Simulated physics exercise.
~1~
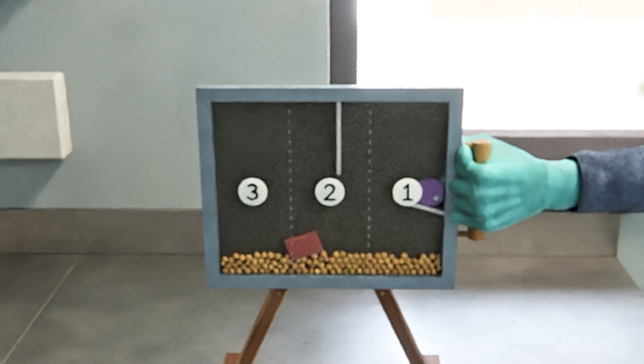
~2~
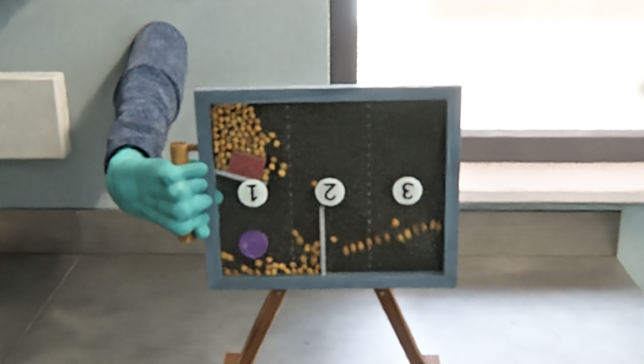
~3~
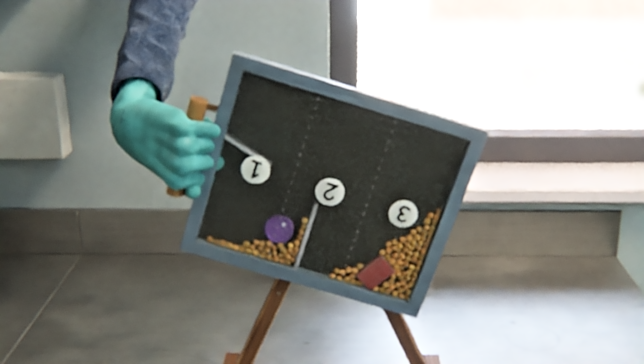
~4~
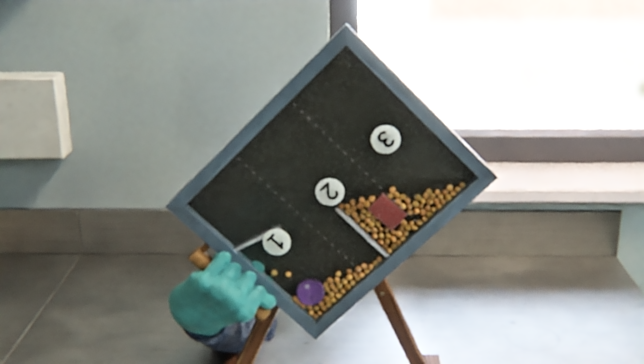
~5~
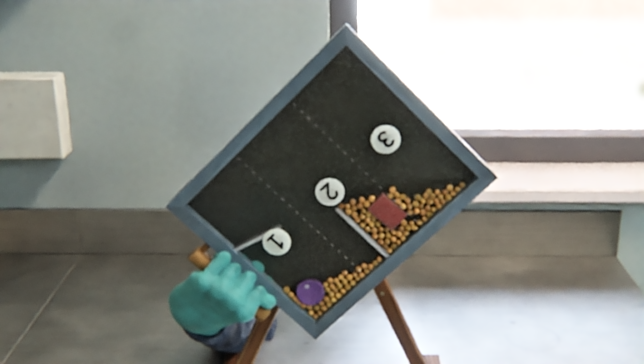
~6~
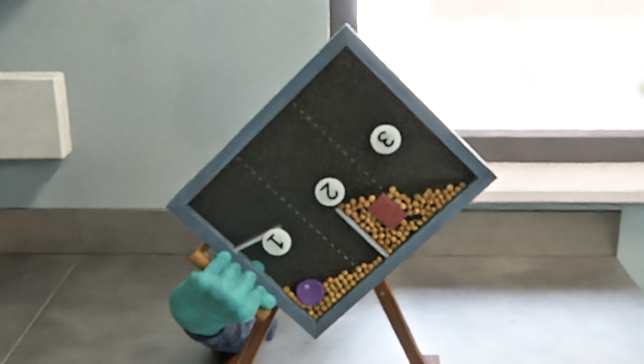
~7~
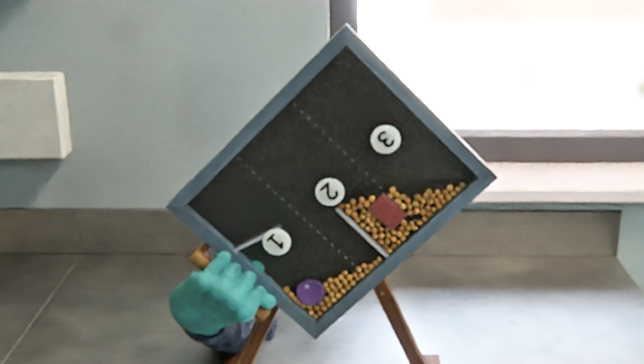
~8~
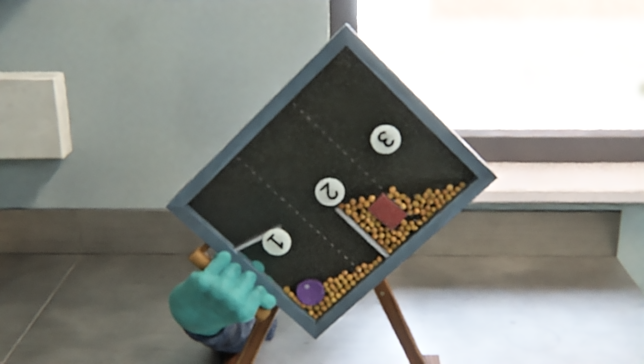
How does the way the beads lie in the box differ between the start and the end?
At first the beads lie in a low layer along the box's bottom edge, across all three strips. At the end they rest toward the lower right of the tilted box, in two heaps on either side of the thin divider.
